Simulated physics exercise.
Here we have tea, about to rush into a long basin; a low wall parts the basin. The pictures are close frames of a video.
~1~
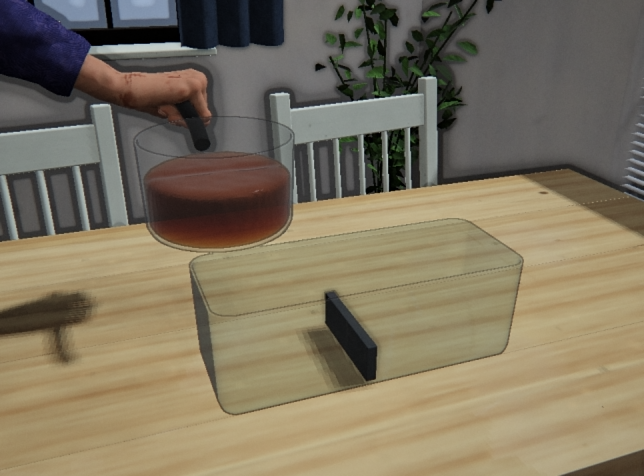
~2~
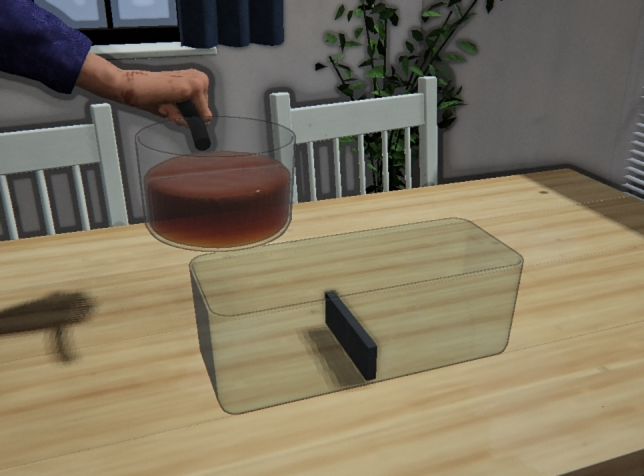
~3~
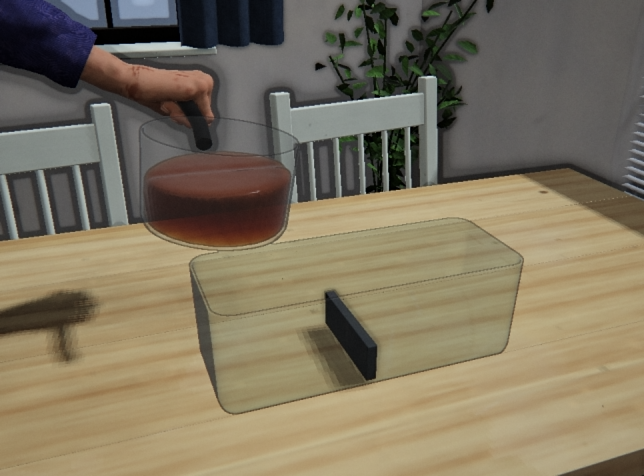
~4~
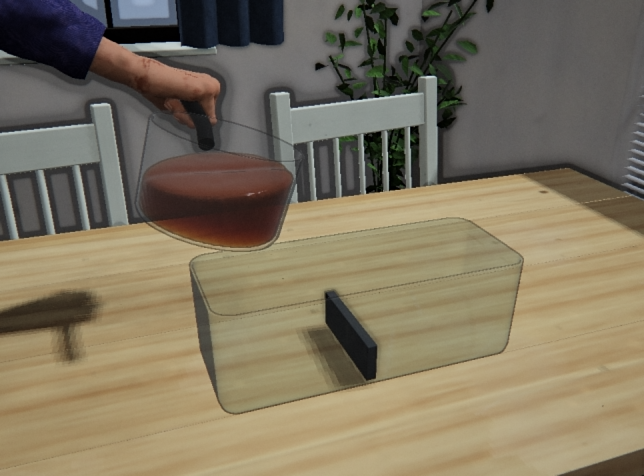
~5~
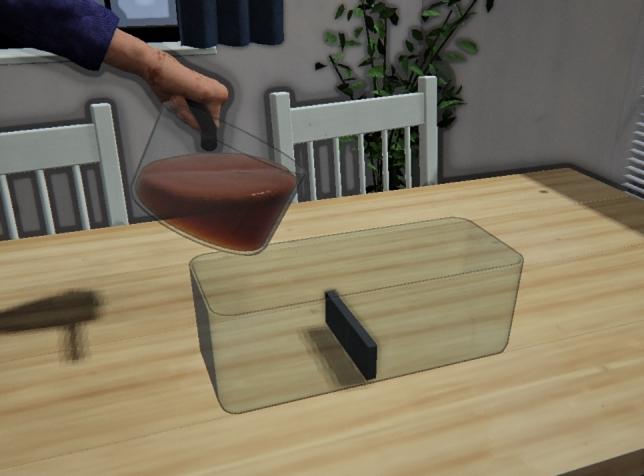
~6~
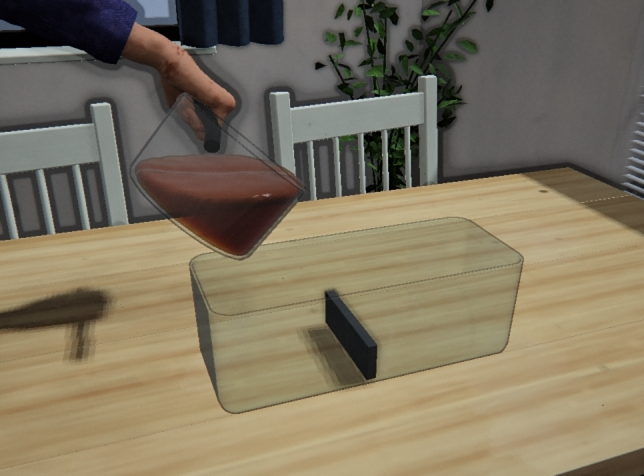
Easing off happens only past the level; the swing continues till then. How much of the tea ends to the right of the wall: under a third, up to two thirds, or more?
The share right of the wall will be small, below one third.
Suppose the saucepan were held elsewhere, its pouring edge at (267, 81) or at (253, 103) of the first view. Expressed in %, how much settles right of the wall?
First try: About 10 %; second try: About 15 %.
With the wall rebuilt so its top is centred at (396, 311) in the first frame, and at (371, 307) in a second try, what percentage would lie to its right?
My guess is some 15 percent the first time and some 10 percent the second.
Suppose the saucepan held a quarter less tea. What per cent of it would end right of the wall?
Roughly 5 in a hundred.
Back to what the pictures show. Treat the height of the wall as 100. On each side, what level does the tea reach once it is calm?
Left 70 per cent, right 10.
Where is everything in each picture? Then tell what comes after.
In the first picture, tilt 0°; pouring edge (289, 131); surface from (142, 178) to (285, 163); the long basin's rim runs from (199, 288) to (494, 240); the wall's top is at (350, 319).
In the second picture, tilt 2°; pouring edge (291, 133); surface from (143, 177) to (285, 163).
In the third picture, tilt 8°; pouring edge (294, 140); surface from (143, 177) to (286, 164).
In the fourth picture, tilt 17°; pouring edge (298, 152); surface from (142, 178) to (288, 166).
In the fifth picture, tilt 29°; pouring edge (300, 168); surface from (135, 176) to (293, 168).
In the sixth picture, tilt 42°; pouring edge (298, 187); surface from (132, 168) to (291, 173); 1 per cent is over the edge.
A moment on, the saucepan is tipped right over and 30 per cent is still to pour, 38 is left of the wall and 2 right of it.
Next, the saucepan is tipped right over and 7 per cent is still to pour, 78 is left of the wall and 6 right of it.
Then the saucepan is tipped right over and 0 per cent is still to pour, 82 is left of the wall and 13 right of it.
Later the saucepan is tipped right over and 0 per cent is still to pour, 83 is left of the wall and 14 right of it.
At rest 83 per cent lies left of the wall, 14 right of it and 3 outside.
